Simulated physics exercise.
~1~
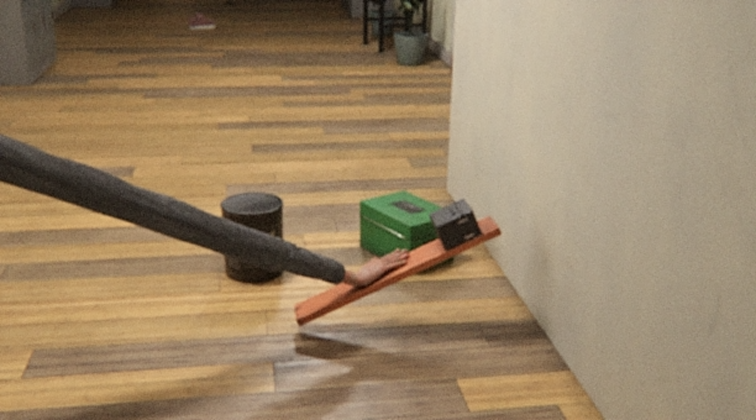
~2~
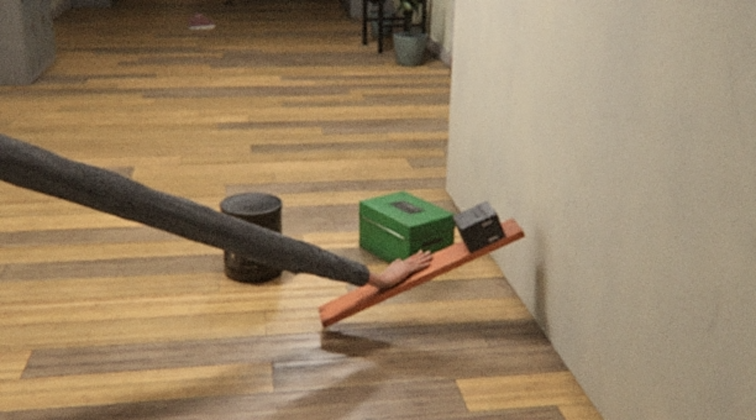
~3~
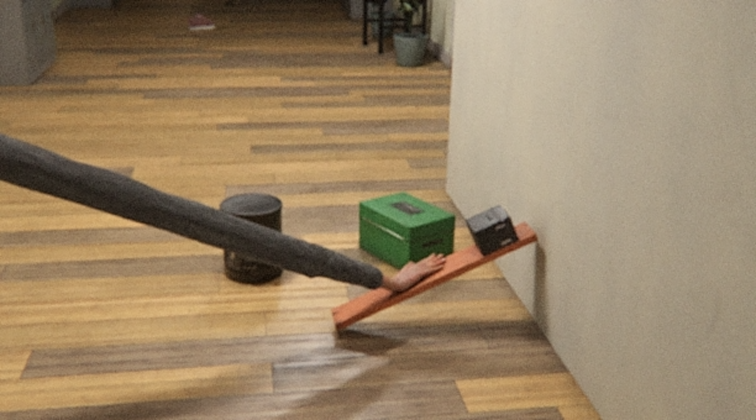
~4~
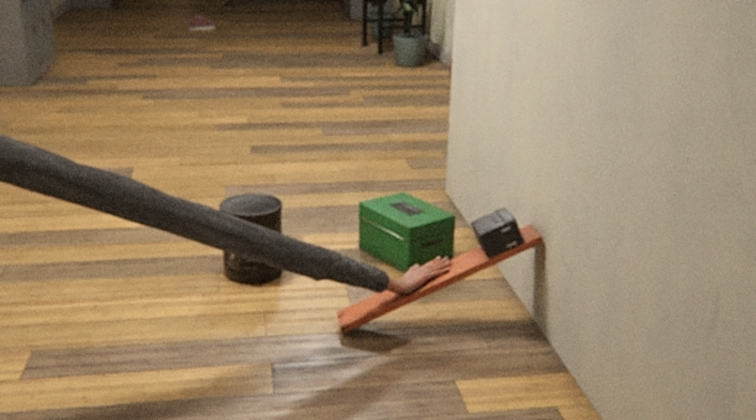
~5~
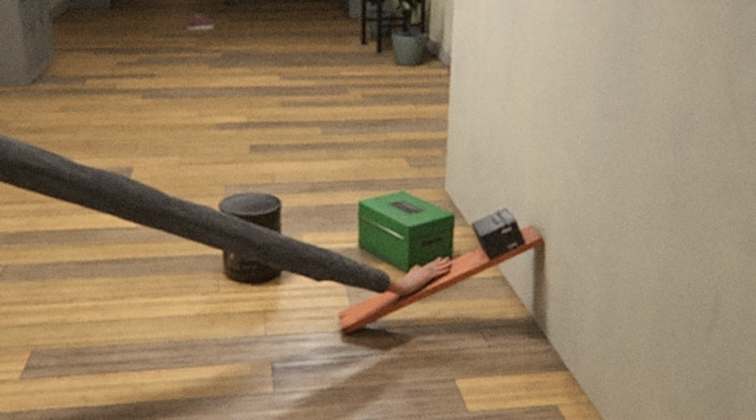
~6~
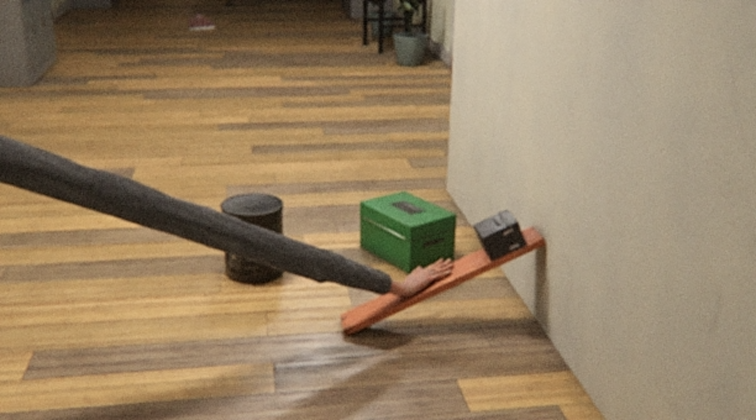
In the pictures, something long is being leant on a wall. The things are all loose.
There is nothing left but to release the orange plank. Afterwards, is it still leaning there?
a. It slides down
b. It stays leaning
Option a: It slides down.
Then, 0.30 s past the last view, orange plank 18° lower than it was left near (429, 310).
Then, 0.40 s past the last view, orange plank 25° lower than it was left near (427, 314).
Finally, moved from the start, orange plank; the other 2 still in place. Final places as the last picture's camera would see them, orange plank near (426, 320). The plank slides down.
